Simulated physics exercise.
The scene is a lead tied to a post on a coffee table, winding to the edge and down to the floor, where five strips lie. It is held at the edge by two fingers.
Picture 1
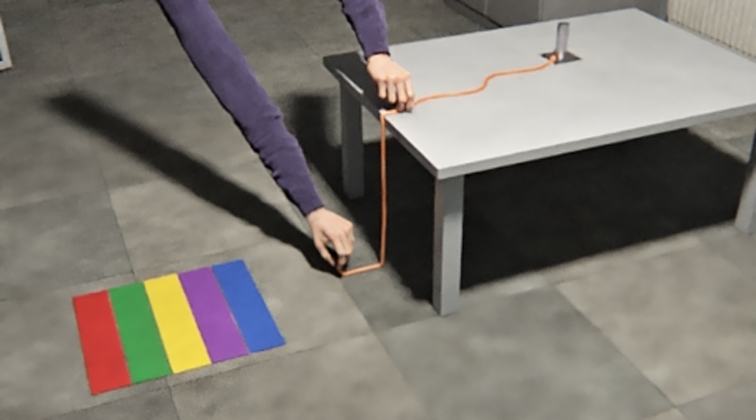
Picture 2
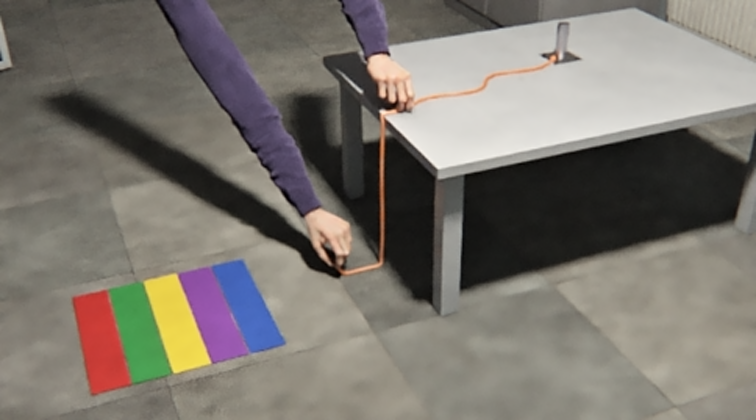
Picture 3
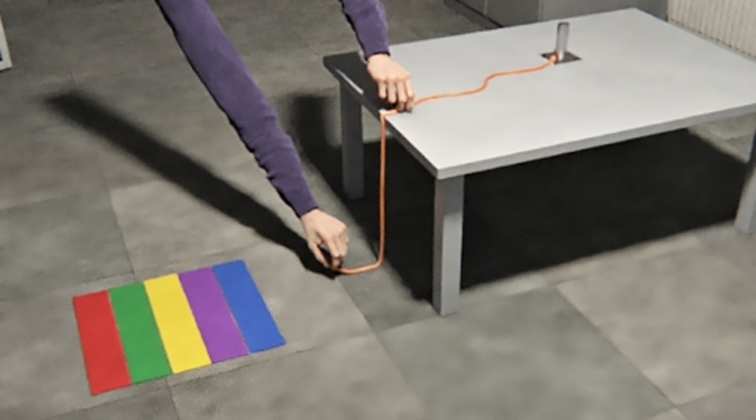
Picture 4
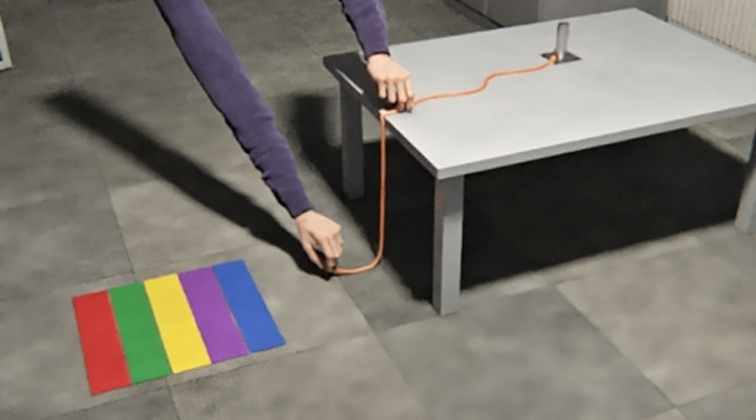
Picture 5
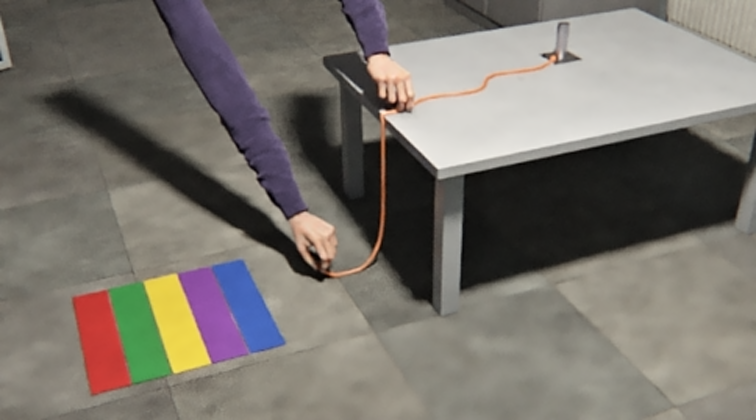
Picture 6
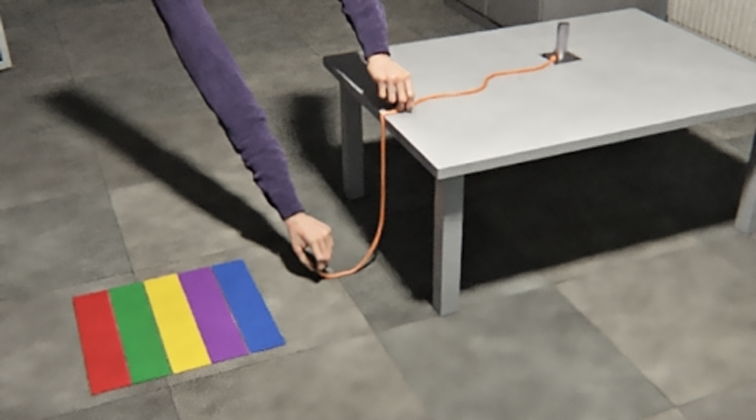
At first, one hand pins an orange cord at the edge of a gray table while another holds its lower end near the floor, right of five colored strips. The lower hand then shifts slightly left toward the blue strip, and the hanging cord's sharp bend softens into a curve.
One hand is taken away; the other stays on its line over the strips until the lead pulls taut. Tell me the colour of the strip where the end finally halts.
It halts over purple.
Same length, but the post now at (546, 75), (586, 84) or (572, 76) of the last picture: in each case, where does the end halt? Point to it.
Try by try: (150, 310), (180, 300) and (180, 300).
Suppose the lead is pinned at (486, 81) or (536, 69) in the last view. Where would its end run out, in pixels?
Try one gives (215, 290); try two gives (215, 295).
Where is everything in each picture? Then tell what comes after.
End (337, 264); blue (260, 331); purple (223, 341); yellow (186, 350); green (147, 360); red (107, 370), in the first picture.
End (335, 264); lead through (538, 68) (486, 81) (436, 97) (383, 126) (382, 191) (382, 256), in the second picture.
End (331, 265), in the third picture.
End (326, 267); lead through (538, 68) (486, 81) (436, 97) (383, 126) (383, 191) (379, 257), in the fourth picture.
End (320, 268), in the fifth picture.
End (316, 269); lead through (538, 68) (486, 81) (436, 97) (383, 126) (383, 191) (367, 257), in the sixth picture.
Soon after, end near (268, 280); short of the strips.
Then, end near (231, 289); over blue.
At full stretch, end near (209, 294); over purple. It gets as far as the purple strip.
